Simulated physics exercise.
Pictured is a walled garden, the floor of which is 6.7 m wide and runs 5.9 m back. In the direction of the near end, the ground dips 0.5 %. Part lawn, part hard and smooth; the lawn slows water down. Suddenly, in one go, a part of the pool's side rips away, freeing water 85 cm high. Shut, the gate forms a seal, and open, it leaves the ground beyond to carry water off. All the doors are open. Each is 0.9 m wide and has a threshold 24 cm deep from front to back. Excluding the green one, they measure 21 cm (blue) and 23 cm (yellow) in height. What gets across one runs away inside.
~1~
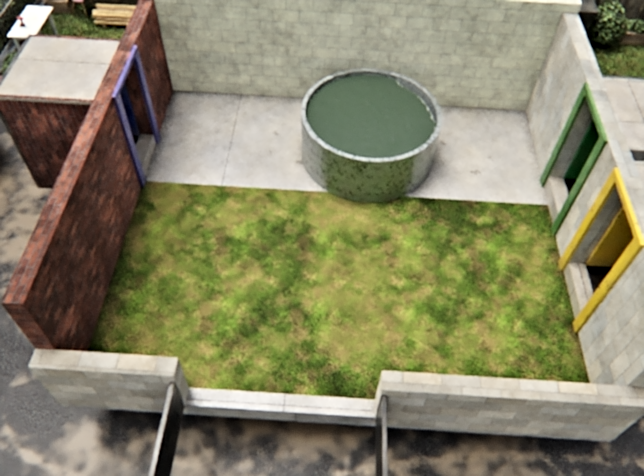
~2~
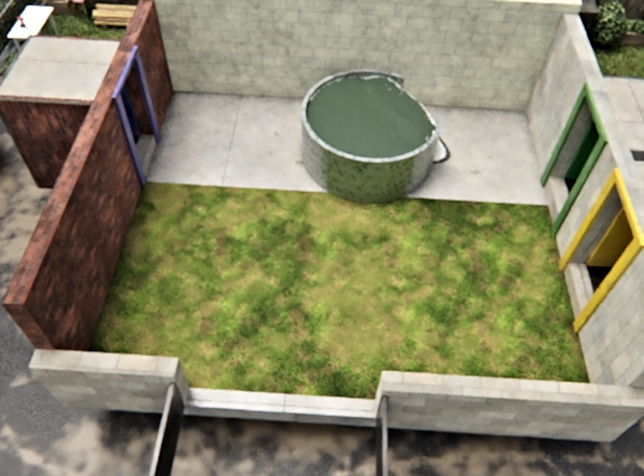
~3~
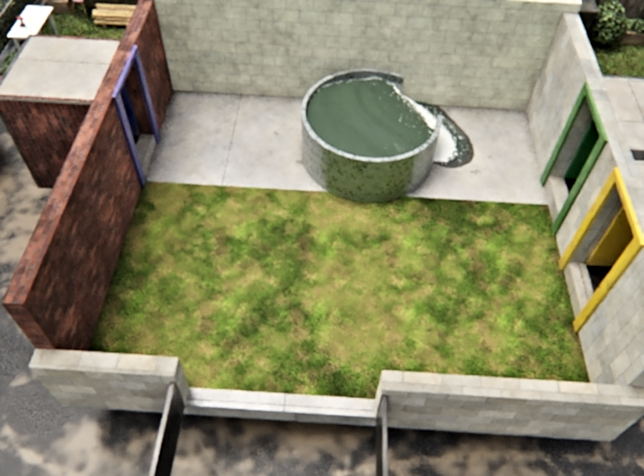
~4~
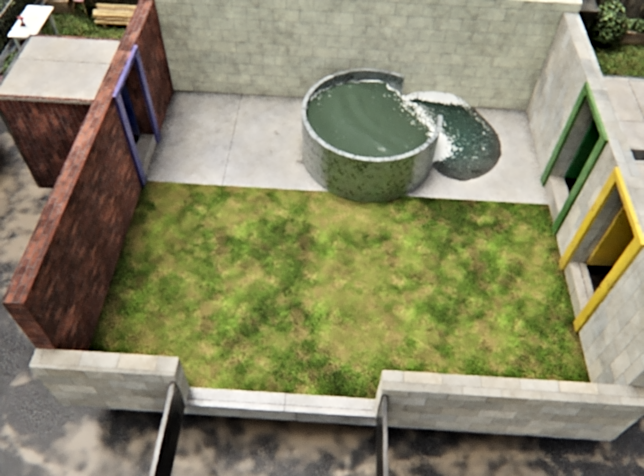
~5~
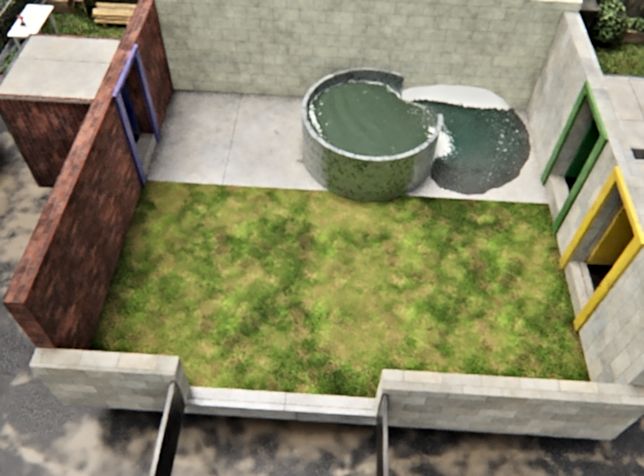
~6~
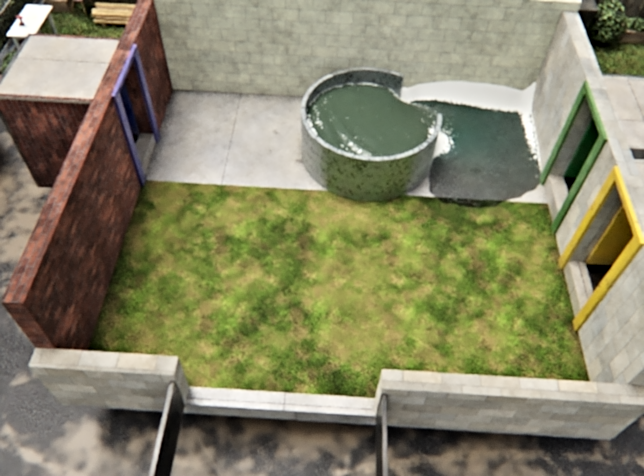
The clip shows a walled yard with grass in front and a round pool of green water on paving behind; the pool's right side opens, and water pours out, spreading across the paving toward the right wall.
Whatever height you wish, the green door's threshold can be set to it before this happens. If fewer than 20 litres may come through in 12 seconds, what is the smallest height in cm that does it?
A height of about 15 cm does it.
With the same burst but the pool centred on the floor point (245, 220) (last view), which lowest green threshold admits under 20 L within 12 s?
It must be around 16 cm tall.
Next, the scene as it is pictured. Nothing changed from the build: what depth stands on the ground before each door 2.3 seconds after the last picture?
Door by door in cm - blue 0, yellow 11, green 19.
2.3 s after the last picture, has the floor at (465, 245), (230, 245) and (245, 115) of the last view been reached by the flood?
Soaked; untouched; soaked.
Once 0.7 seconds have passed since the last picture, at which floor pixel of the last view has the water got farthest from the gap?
The farthest wet point is roughly at (554, 234) in the last view.
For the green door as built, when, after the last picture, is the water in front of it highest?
The level tops out near 1.0 seconds.
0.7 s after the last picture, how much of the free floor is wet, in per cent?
Roughly 15 percent of the floor is wet.
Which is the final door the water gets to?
Last of all is the blue door.
Then, 0.7 s after the last picture water covers 15 % of the floor, deepest (72 cm) near (525, 113); 15 cm at the green door, 0 litres in over its 27 cm threshold.
Then, 2.3 s after the last picture water covers 45 % of the floor, deepest (34 cm) near (440, 115); 19 cm at the green door, 0 litres in over its 27 cm threshold.
Then, 11.3 s after the last picture water covers 100 % of the floor, deepest (10 cm) near (79, 379); 8 cm at the green door, 0 litres in over its 27 cm threshold.
At the green door as built, the water peaked near 24 cm, 1.1 s after the last picture.
Run again over the same 12 s with other heights there, 29 litres in over 13.5 cm, 5 litres over 18.5 cm. The limit of 20 litres is kept from about 15 cm up.
